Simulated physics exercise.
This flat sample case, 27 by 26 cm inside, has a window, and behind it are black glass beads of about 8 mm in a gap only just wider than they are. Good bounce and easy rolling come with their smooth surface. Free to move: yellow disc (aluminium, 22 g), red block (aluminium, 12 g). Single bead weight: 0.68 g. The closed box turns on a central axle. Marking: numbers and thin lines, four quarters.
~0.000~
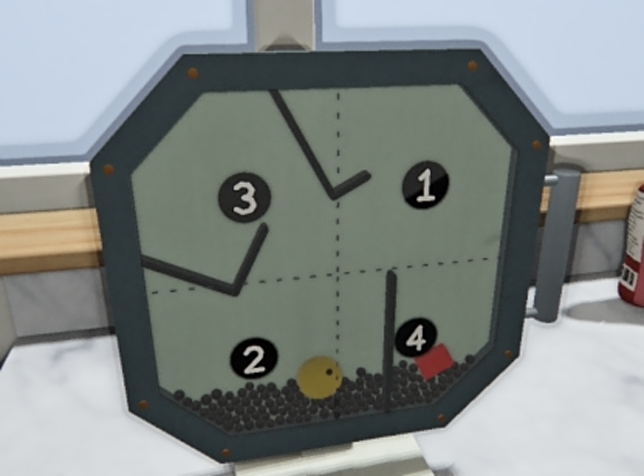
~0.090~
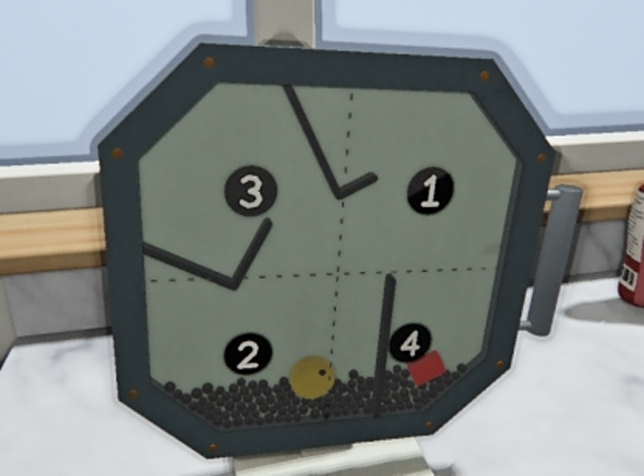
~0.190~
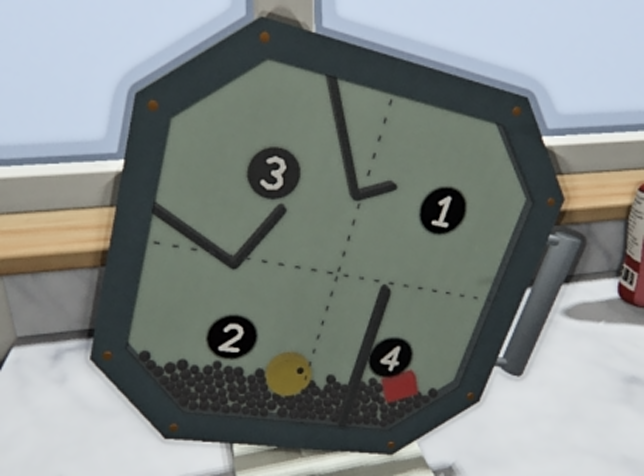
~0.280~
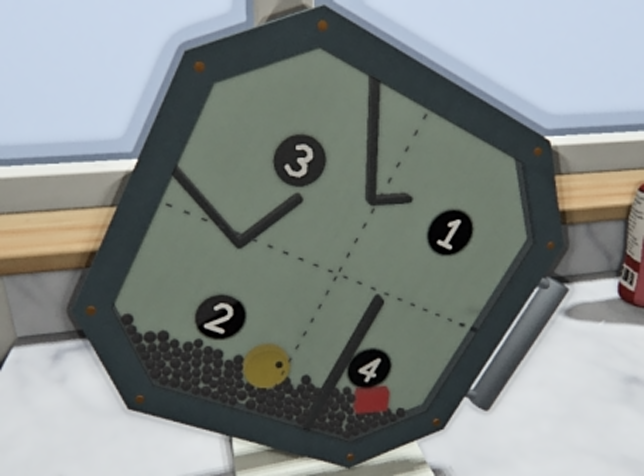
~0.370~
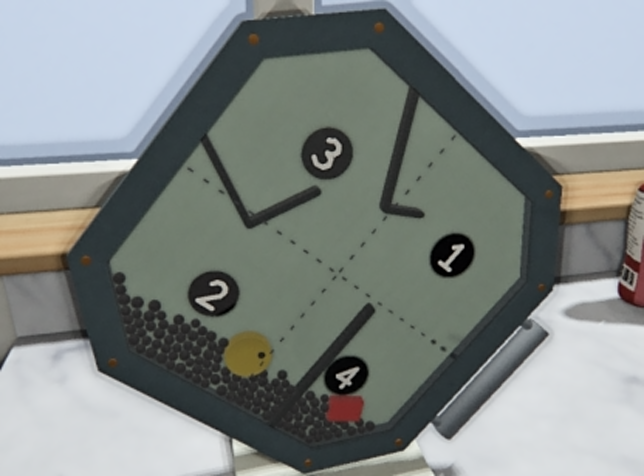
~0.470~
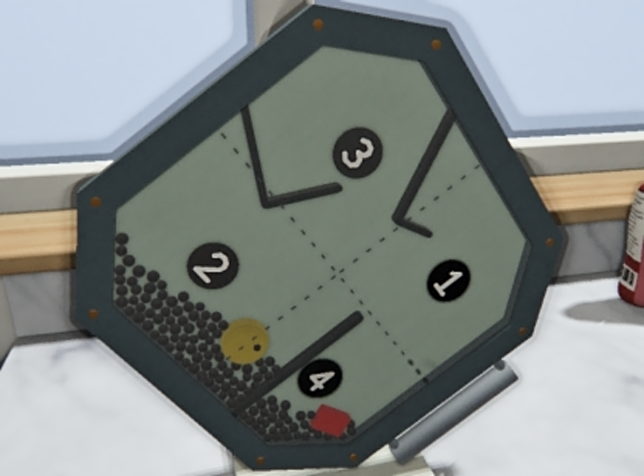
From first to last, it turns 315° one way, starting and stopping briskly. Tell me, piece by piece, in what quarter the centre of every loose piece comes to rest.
I would say red block 2, yellow disc 2.
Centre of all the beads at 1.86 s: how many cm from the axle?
Offset: Approx. 10 cm left, 2 cm below.
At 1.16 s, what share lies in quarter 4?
The share there is around 10 percent.
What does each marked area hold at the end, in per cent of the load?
Final shares - quarter 1: 15 %, quarter 2: 60 %, quarter 3: 25 %, quarter 4: 0 %.
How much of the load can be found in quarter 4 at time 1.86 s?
Reading: Around 0 per cent of the load.
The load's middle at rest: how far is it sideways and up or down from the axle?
Left: About 3 cm; below: About 6 cm.
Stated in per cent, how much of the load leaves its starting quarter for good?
Around 70 percent.
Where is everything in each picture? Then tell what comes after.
The first picture shows level; about 120 beads; load centre (330, 397); top bead (179, 395); yellow disc (320, 377); red block (434, 361) tilted 27°; no. 1 (425, 185), no. 2 (254, 359), no. 3 (245, 198), no. 4 (416, 338).
The second picture shows turned 4° clockwise; load centre (320, 398); top bead (170, 387).
The third picture shows turned 16° clockwise; load centre (291, 397); top bead (145, 356); wall ends (386, 290), (392, 186), (282, 209).
The fourth picture shows turned 29° clockwise; load centre (264, 390); top bead (127, 320); yellow disc (266, 366); red block (371, 400) tilted 4°.
The fifth picture shows turned 41° clockwise; load centre (239, 378); top bead (119, 278).
The sixth picture shows turned 54° clockwise; load centre (221, 363); top bead (122, 239); yellow disc (245, 341); red block (331, 421) tilted 32°; no. 1 (449, 281), no. 2 (213, 266), no. 3 (358, 153), no. 4 (320, 378).
After 1.16 s, it stands 148° clockwise; the beads' middle is 3 cm left of and 9 cm below the centre; no. 1, 90 %, no. 4, 10 %; yellow disc in no. 1; red block in no. 1.
After 1.86 s, it has come round 243° clockwise; the beads' middle is 10 cm left of and 2 cm below the centre; no. 1, 75 %, no. 3, 25 %; yellow disc in no. 1; red block in no. 1.
After 2.46 s, it has come round 315° clockwise; the beads' middle is 4 cm left of and 1 cm below the centre; no. 1, 35 %, no. 2, 35 %, no. 3, 25 %, no. 4, 5 %; yellow disc in no. 2; red block in no. 2.
Settled by 3.8 s, it has come round 315° clockwise; no. 1, 15 %, no. 2, 60 %, no. 3, 25 %, no. 4, 0 %; yellow disc in no. 2; red block in no. 2.
